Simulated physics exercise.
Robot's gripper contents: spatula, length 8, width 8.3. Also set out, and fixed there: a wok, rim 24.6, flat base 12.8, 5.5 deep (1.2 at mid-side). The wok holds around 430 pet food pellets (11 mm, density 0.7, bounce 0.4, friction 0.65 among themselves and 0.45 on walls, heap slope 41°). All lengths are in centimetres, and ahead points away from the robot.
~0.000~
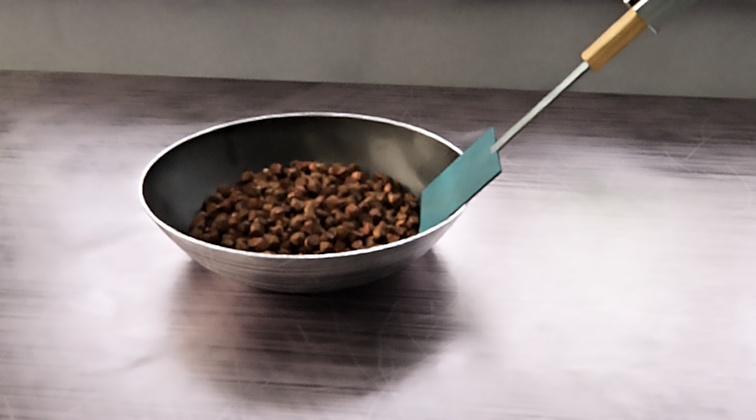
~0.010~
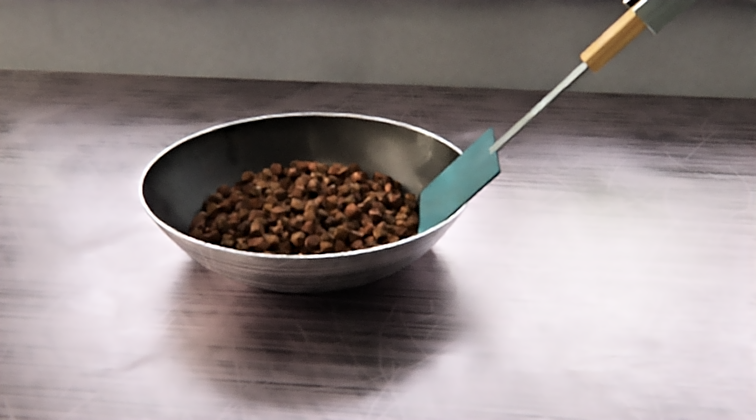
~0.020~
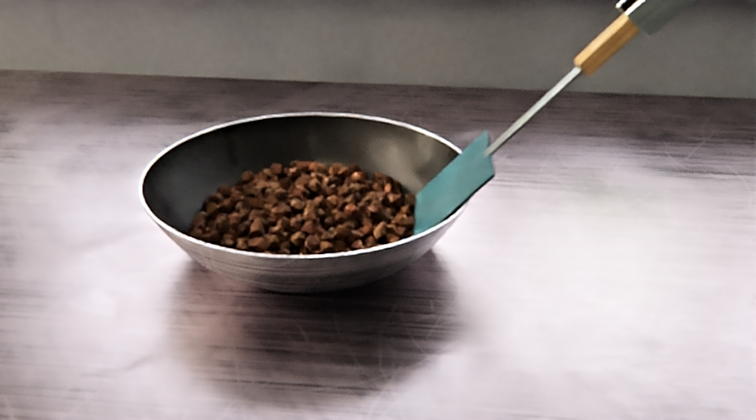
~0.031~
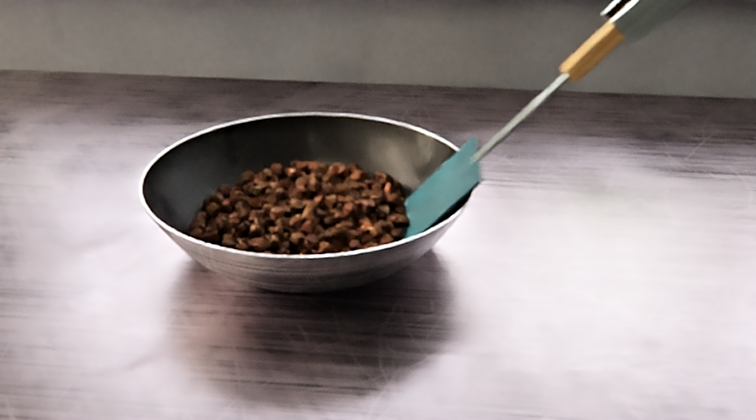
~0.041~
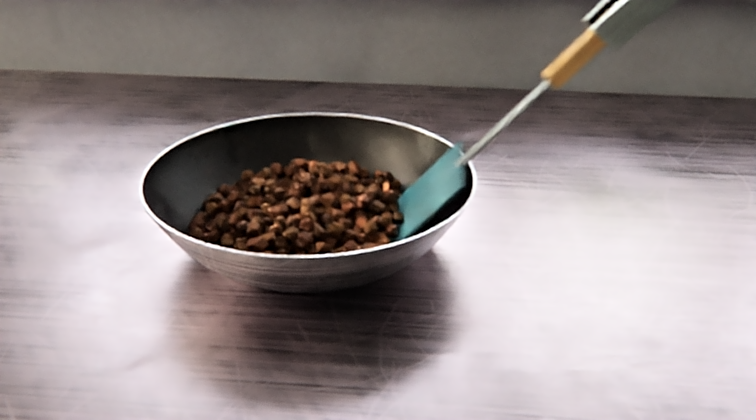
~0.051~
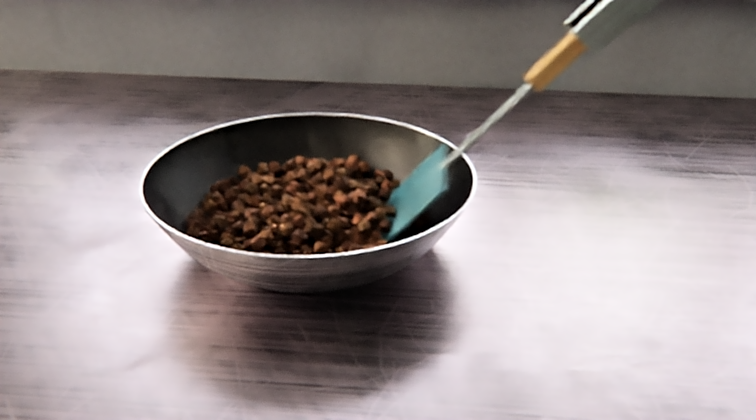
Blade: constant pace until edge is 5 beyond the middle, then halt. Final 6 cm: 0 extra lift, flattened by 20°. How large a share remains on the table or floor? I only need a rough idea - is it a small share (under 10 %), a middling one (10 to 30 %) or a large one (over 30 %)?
A small one, under 10 %.
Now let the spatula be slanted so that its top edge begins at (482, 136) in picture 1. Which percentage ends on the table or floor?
5 percent or thereabouts.
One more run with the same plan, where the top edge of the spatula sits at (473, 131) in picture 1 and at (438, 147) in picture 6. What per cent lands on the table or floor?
It comes to something like 5 %, give or take.
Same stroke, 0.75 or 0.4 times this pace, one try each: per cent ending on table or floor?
Around 5 per cent and around 5 per cent.
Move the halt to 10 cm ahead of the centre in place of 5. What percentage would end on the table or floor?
55 %, roughly.
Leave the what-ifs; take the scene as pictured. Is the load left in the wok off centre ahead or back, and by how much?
I'd say it's roughly 4.5 cm toward the front.
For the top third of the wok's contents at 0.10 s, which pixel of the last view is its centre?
(277, 188).
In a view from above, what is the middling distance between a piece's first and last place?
4 cm.
After 0.08 s, sloping 48°, highest piece 7 above the table; 433 in the wok, 1 on the blade or in flight.
After 0.10 s, sloping 42°, highest piece 12 above the table; 433 in the wok, 1 on the blade or in flight.
After 0.31 s, sloping 29°, highest piece 24 above the table; 426 in the wok, 7 on the table or floor, 1 on the blade or in flight.
After 1.36 s, sloping 29°, highest piece 6 above the table; 426 in the wok, 8 on the table or floor.
At rest, 426 in the wok, 8 on the table or floor. That is 2 % on the table or floor.
